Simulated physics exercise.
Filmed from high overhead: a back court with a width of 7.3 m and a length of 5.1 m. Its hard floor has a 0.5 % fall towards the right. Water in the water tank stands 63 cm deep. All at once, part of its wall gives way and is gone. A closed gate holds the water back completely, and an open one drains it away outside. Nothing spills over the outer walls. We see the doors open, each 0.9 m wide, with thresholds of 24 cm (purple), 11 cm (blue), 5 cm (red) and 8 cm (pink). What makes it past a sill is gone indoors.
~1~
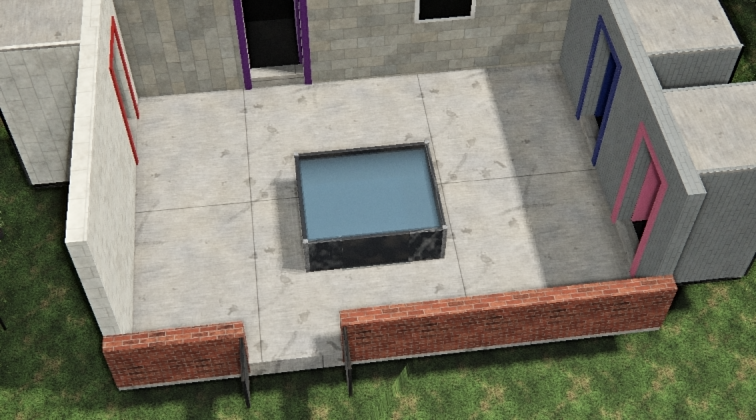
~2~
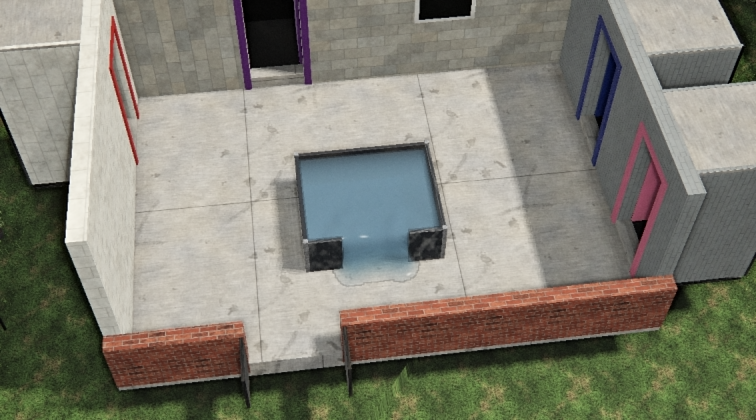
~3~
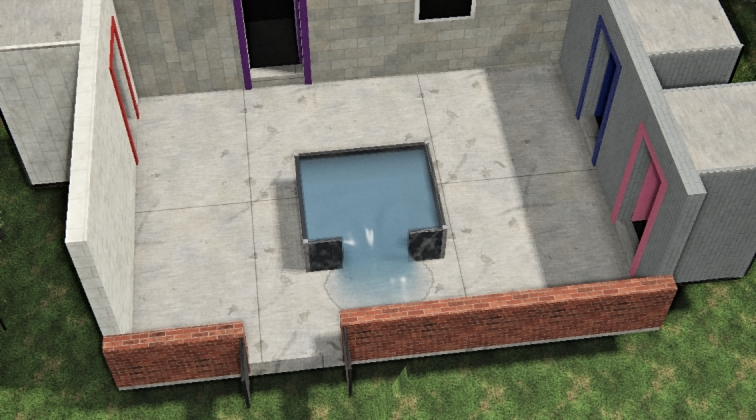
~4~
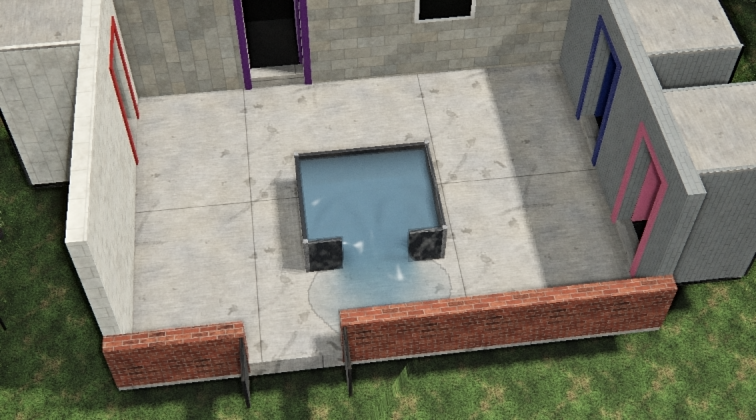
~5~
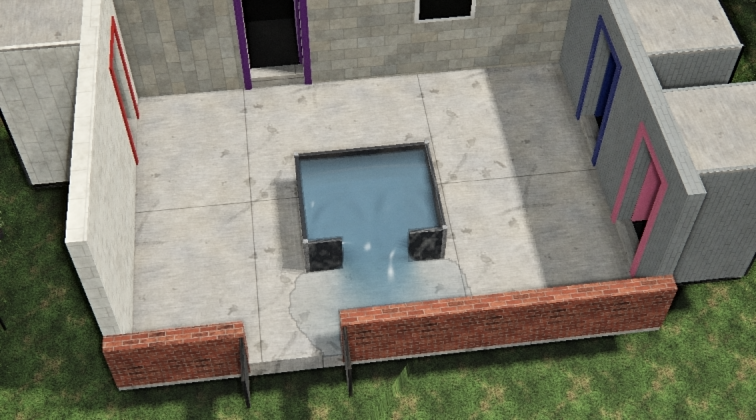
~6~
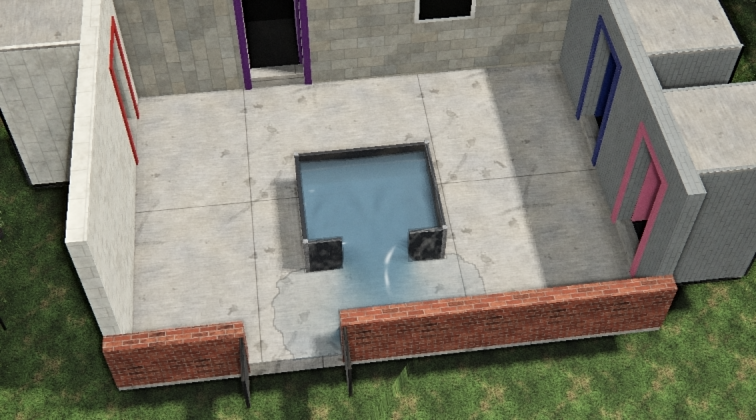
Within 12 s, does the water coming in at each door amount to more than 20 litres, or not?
In order: Purple door: Below the cap, blue door: Below the cap, red door: Below the cap, pink door: Above the cap.
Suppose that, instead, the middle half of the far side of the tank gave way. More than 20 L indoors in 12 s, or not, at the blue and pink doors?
Blue: Within the limit; pink: Within the limit.
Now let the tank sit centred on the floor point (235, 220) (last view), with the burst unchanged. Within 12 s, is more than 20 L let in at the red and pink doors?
Lab note: Red door limit not exceeded; pink door limit not exceeded.
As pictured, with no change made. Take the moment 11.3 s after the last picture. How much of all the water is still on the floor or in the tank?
Some 76 in a hundred.
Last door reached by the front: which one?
Lab note: Last arrival at the purple door.
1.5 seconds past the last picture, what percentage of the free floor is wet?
I'd say around 30 %.
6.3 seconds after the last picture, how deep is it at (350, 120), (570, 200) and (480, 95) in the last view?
Spot one 0 cm, spot two 6 cm, spot three 7 cm.
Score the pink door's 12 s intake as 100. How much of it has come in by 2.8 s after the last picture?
By that time, around 55 per cent.
Then, 0.7 s after the last picture water covers 15 % of the floor and is deepest (43 cm) near (391, 333); purple door not reached, blue door not reached, red door not reached, pink door not reached.
Then, 1.5 s after the last picture water covers 30 % of the floor and is deepest (32 cm) near (389, 322); purple door not reached, blue door not reached, red door not reached, pink door 16 cm at the sill, 5 L in.
Then, 2.8 s after the last picture water covers 40 % of the floor and is deepest (25 cm) near (389, 322); purple door not reached, blue door 6 cm at the sill, 0 L in, red door not reached, pink door 16 cm at the sill, 58 L in.
Then, 6.3 s after the last picture water covers 80 % of the floor and is deepest (12 cm) near (555, 64); purple door 3 cm at the sill, 0 L in, blue door 4 cm at the sill, 0 L in, red door 2 cm at the sill, 0 L in, pink door 9 cm at the sill, 105 L in.
Then, 11.3 s after the last picture water covers 95 % of the floor and is deepest (8 cm) near (314, 124); purple door 5 cm at the sill, 0 L in, blue door 5 cm at the sill, 0 L in, red door 3 cm at the sill, 0 L in, pink door 5 cm at the sill, 107 L in.
